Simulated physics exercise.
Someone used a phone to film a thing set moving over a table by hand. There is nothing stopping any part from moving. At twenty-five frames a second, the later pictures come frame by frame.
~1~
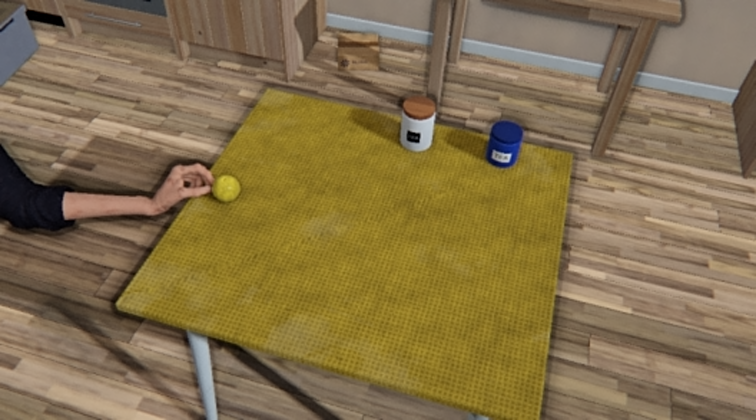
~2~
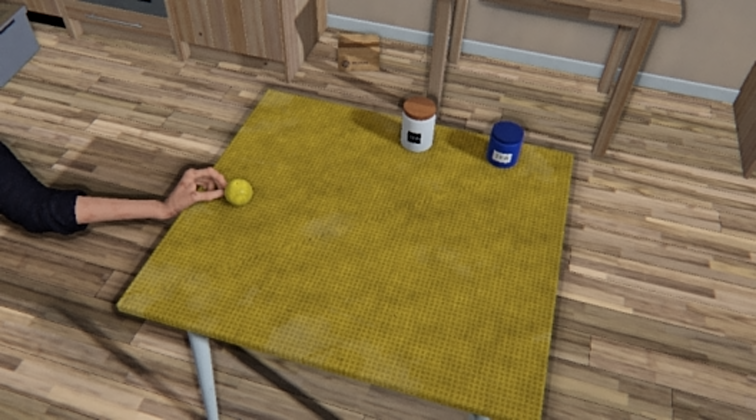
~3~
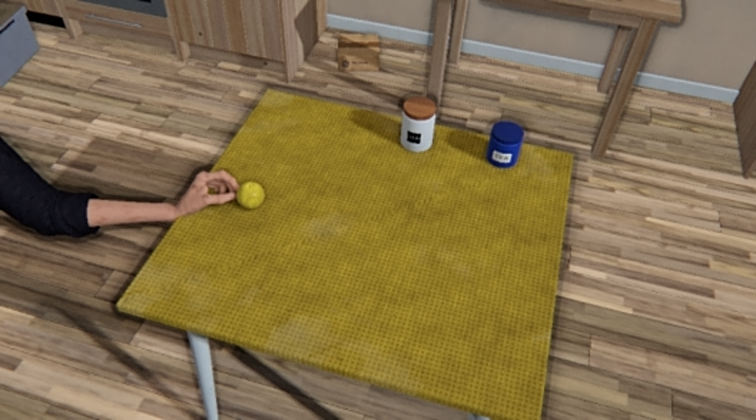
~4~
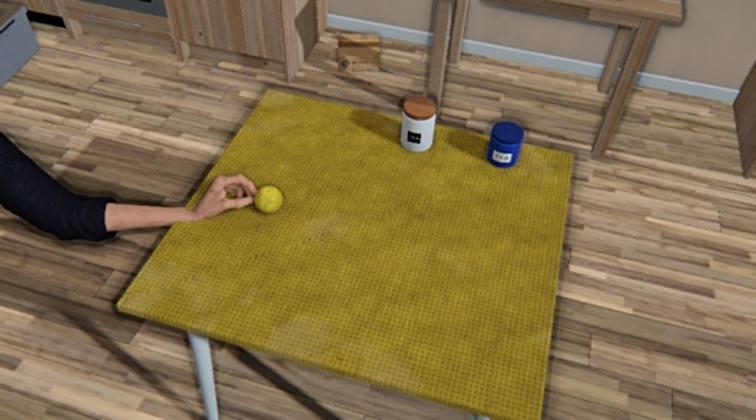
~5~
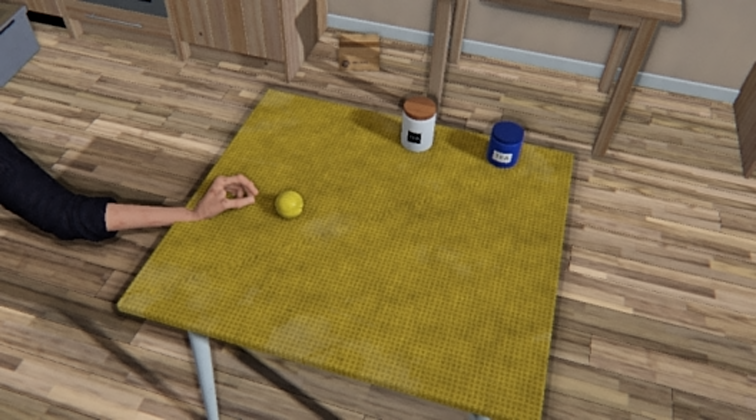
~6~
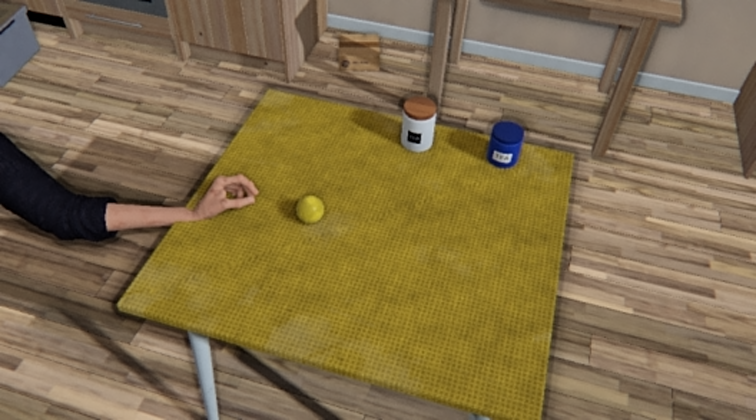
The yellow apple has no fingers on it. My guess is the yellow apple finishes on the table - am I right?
Off the table.
Then, 0.30 s after the last picture, yellow apple rolled well along near (466, 248).
Then, 0.70 s after the last picture, yellow apple now off the table.
Then, 1.10 s after the last picture, things are still on the move.
By the end, off the table, yellow apple.
